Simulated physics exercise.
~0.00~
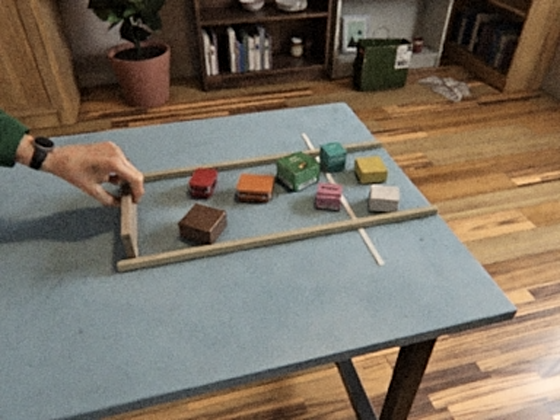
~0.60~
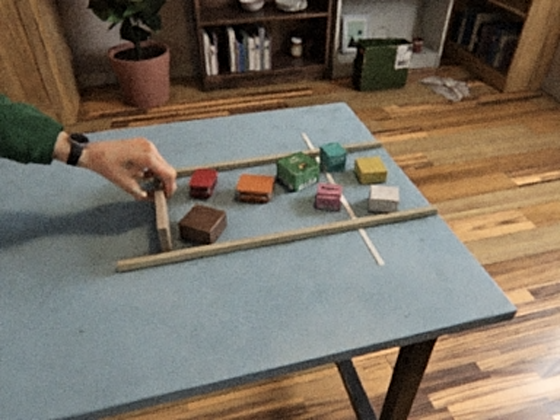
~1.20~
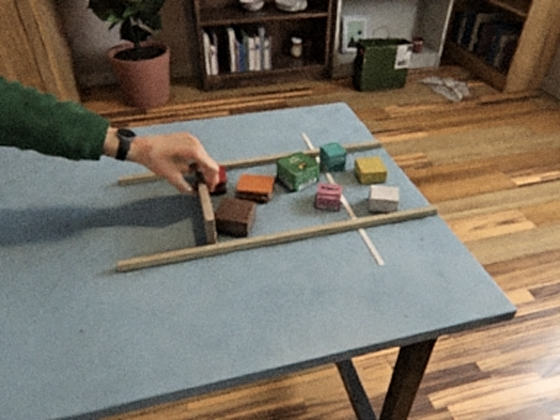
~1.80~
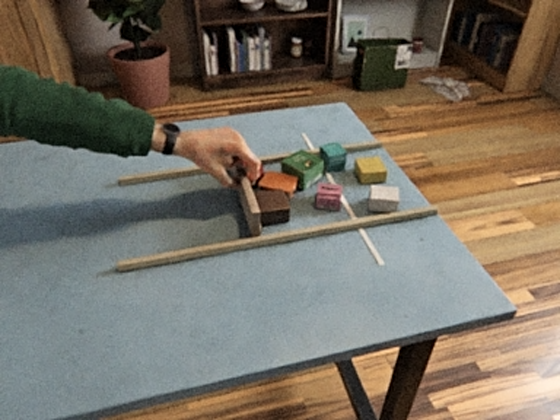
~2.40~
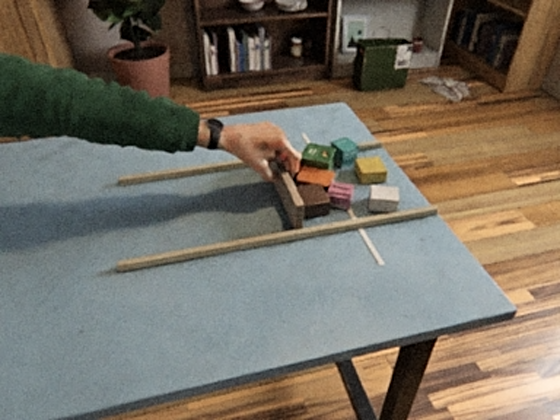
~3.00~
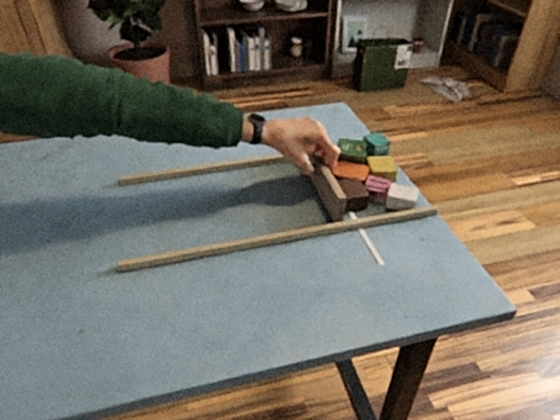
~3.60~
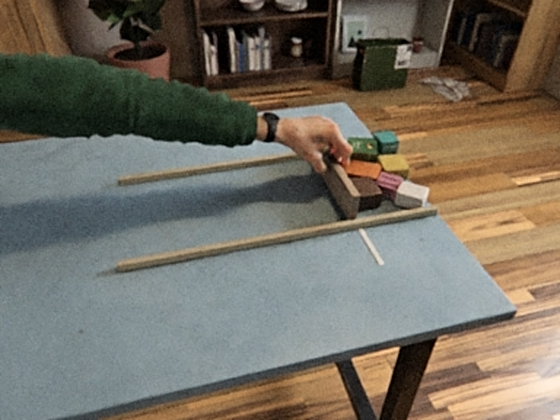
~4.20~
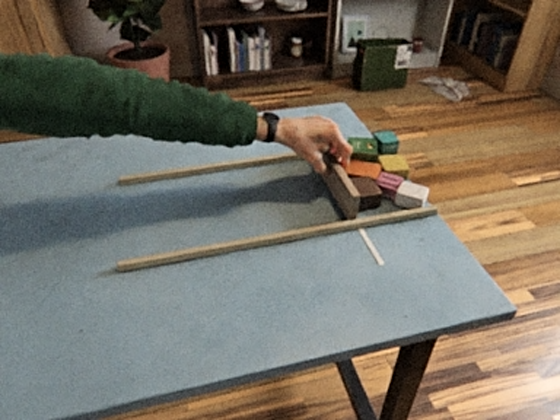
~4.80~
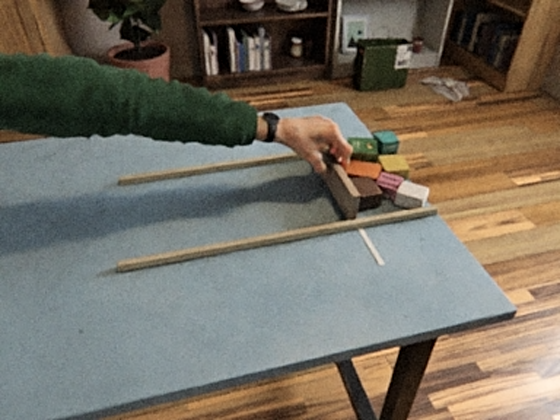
The footage shows a hand sliding an upright board rightward between two wooden rails on a blue table, gathering colourful blocks and small objects and pushing them past a tape mark towards the table's edge, where the board stops and none have fallen off.
